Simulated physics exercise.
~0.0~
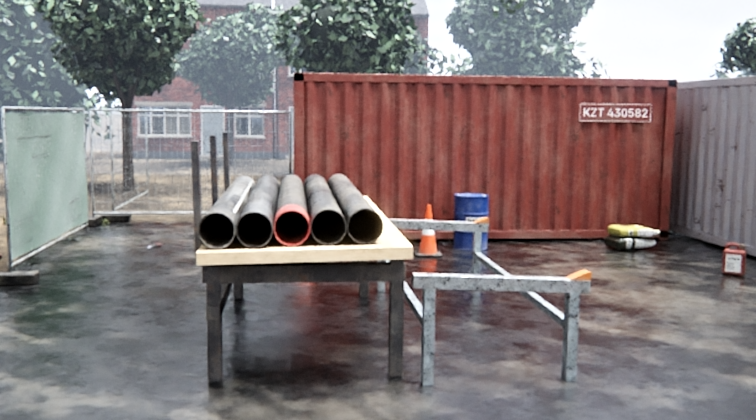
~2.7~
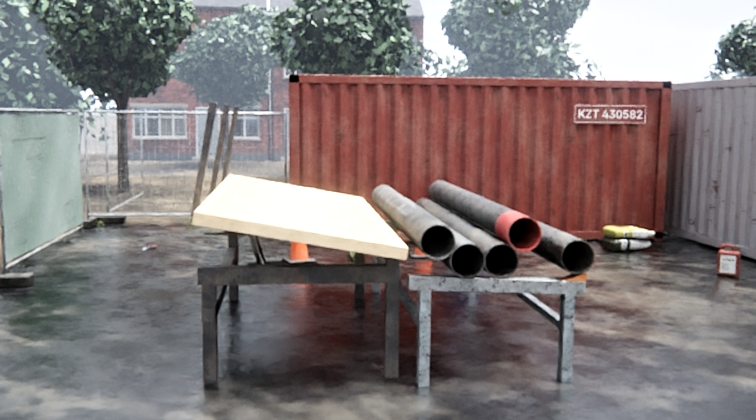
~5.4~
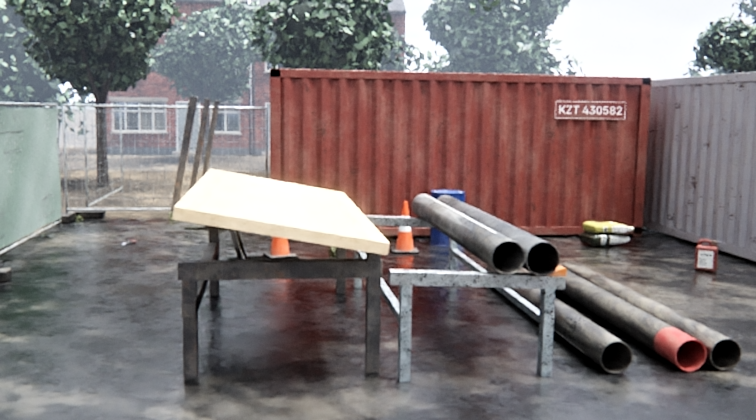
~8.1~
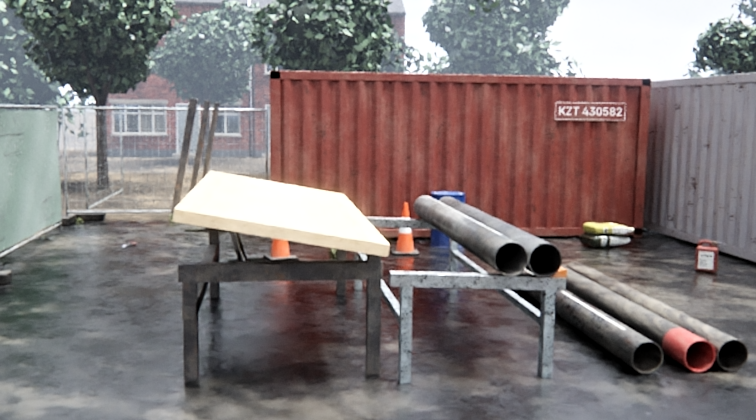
Five steel pipes, one red-marked, rolling right off a tilting tabletop onto a rack, three including the red dropping to wet ground.
